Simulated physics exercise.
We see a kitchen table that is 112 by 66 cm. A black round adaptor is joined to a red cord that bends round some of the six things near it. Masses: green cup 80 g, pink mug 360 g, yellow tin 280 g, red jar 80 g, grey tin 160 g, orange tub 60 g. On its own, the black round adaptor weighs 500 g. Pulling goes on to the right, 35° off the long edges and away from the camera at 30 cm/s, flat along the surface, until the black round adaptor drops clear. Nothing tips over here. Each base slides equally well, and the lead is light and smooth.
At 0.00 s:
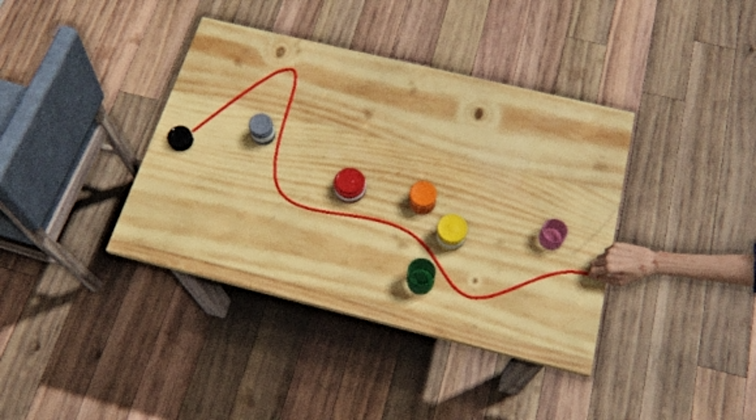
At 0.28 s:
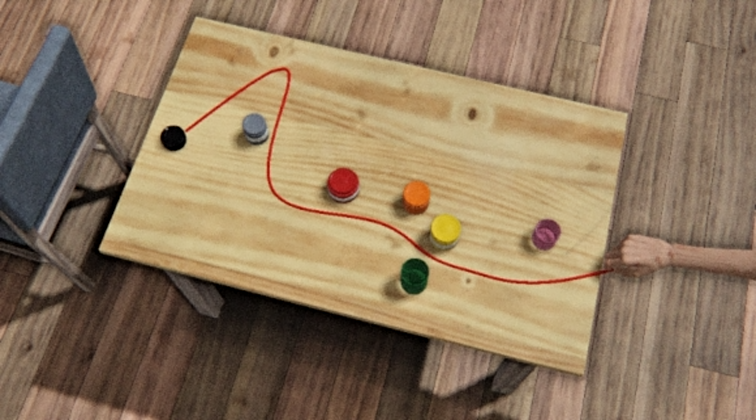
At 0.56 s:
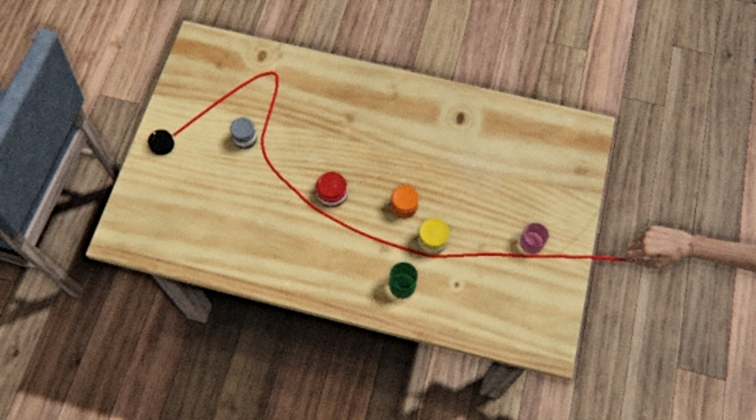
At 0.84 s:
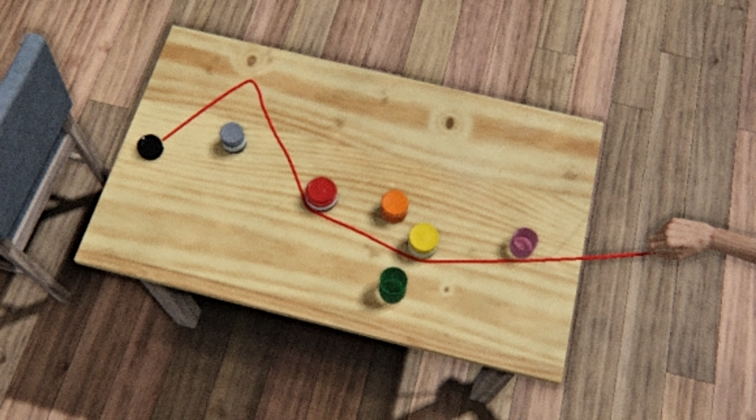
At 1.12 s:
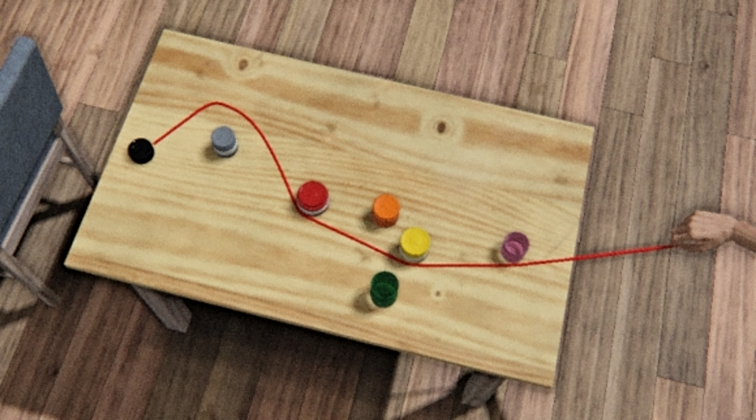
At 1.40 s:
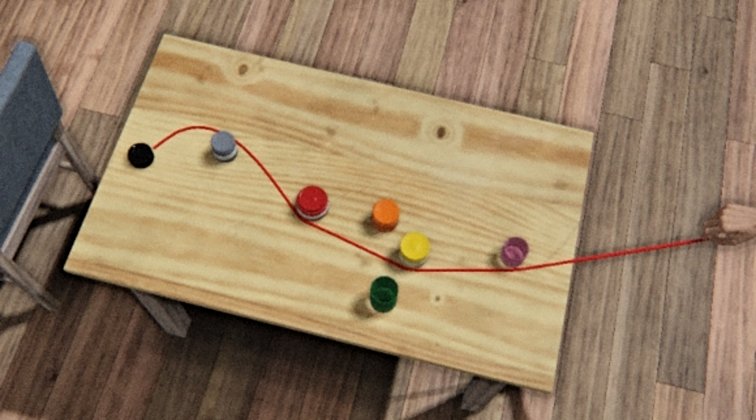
The footage shows a hand at the right pulling a red cord rightward across a wooden table, straightening its curves until it bends closely around several small containers, while the black round piece at its left end stays in place.
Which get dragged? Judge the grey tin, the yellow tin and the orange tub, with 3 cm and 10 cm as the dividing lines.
One by one: Grey tin: Big displacement; yellow tin: Medium displacement; orange tub: Almost still.
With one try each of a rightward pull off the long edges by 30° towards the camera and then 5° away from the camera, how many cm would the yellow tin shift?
About 0 cm, then about 4 cm.
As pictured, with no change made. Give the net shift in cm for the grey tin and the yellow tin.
Roughly 16 cm, 6 cm.
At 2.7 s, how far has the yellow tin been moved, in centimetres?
About 3 cm.
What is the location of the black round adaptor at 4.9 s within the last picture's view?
It sits at about (513, 266) in pixels.
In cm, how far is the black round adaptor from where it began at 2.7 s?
Some 28 cm.
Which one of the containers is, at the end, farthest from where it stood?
Answer: The grey tin.
After 2.7 s the black round adaptor has slid 27 cm; shifted so far, grey tin 16 cm, yellow tin 3 cm, red jar 3 cm.
After 3.8 s the black round adaptor has slid 59 cm; shifted so far, grey tin 16 cm, red jar 4 cm, yellow tin 3 cm.
After 4.9 s the black round adaptor has slid 91 cm; shifted so far, grey tin 16 cm, yellow tin 6 cm, red jar 4 cm, pink mug 3 cm.
After 5.8 s the black round adaptor is off the top; shifted so far, grey tin 16 cm at (206, 201), yellow tin 6 cm at (433, 228), pink mug 4 cm, red jar 4 cm, orange tub 0 cm at (386, 211).
